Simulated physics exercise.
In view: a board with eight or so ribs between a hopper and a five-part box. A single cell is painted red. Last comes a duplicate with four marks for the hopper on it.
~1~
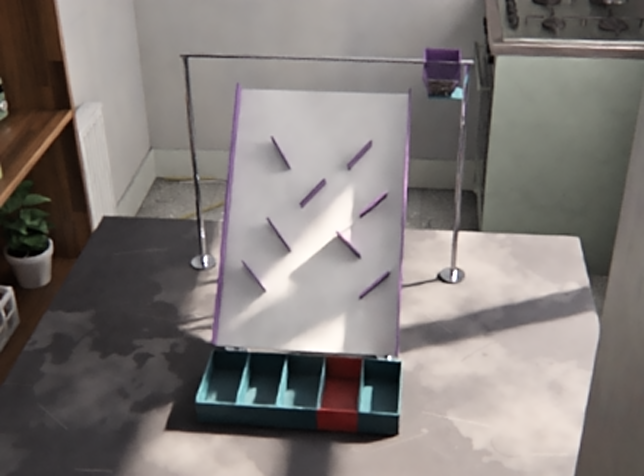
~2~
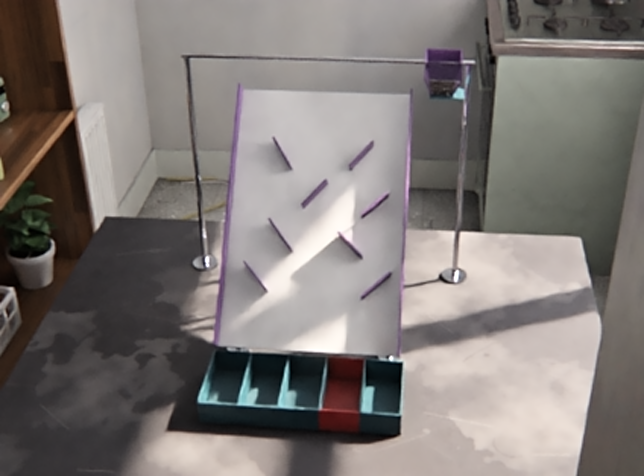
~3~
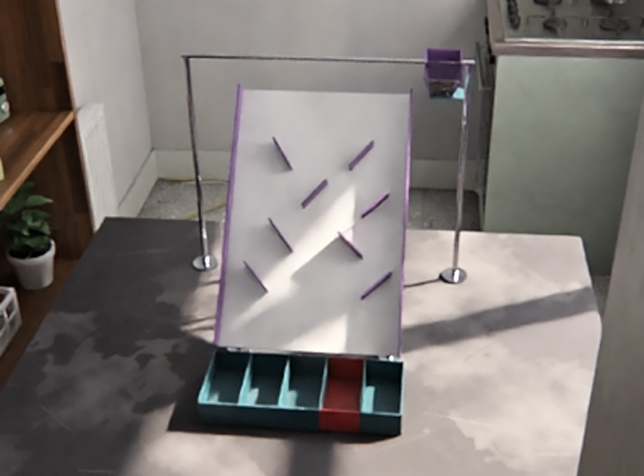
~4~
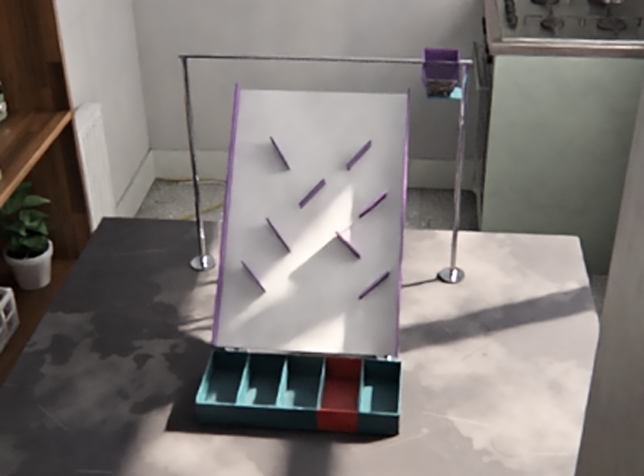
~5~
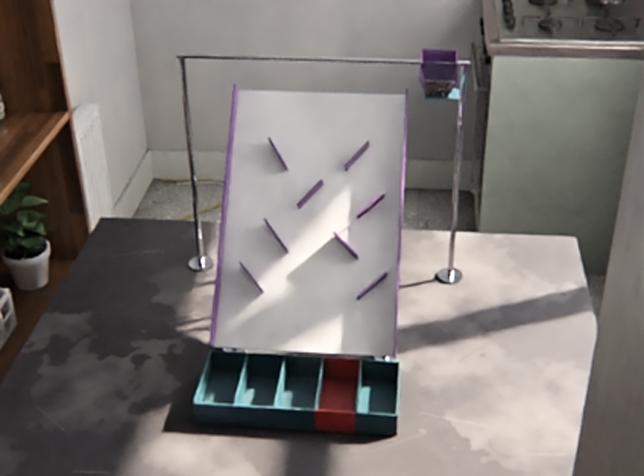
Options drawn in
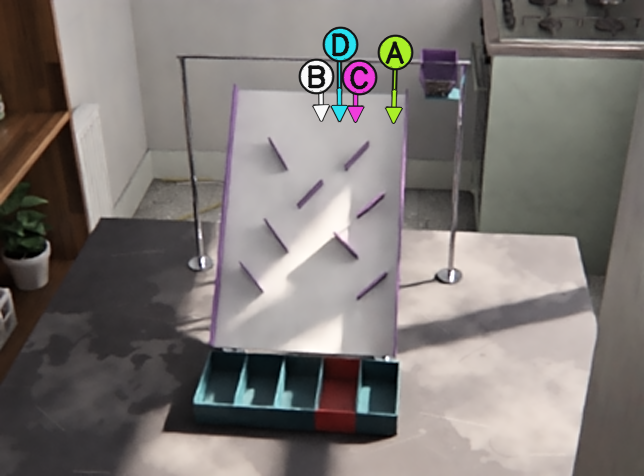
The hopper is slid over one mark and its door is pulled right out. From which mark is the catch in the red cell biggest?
B.
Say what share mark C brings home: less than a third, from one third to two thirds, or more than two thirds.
It is less than a third.
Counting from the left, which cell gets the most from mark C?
It is the third one.
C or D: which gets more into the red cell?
It is D.
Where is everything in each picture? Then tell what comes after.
Hopper at (441, 85), chocolate balls, door shut, in the first frame.
Ribs (273, 137) to (290, 166), (349, 166) to (373, 141), (301, 205) to (326, 179), in the second frame.
Ribs (361, 214) to (388, 192), (269, 218) to (291, 249), (338, 231) to (362, 255), in the third frame.
Ribs (241, 261) to (264, 290), (359, 296) to (388, 271), in the fourth frame.
Red cell at (335, 420), number 4 of 5 from the left, in the fifth frame.
On the marked copy, mark A meets the board at (393, 117); mark B meets the board at (321, 115); mark C meets the board at (355, 116); mark D meets the board at (339, 115).
With A, a small part in the red cell, most in other cells, a small part outside the box.
With B, about a third in the red cell, about half in other cells, a small part outside the box.
With C, a small part in the red cell, most in other cells, a small part outside the box.
With D, a small part in the red cell, most in other cells, a small part outside the box.
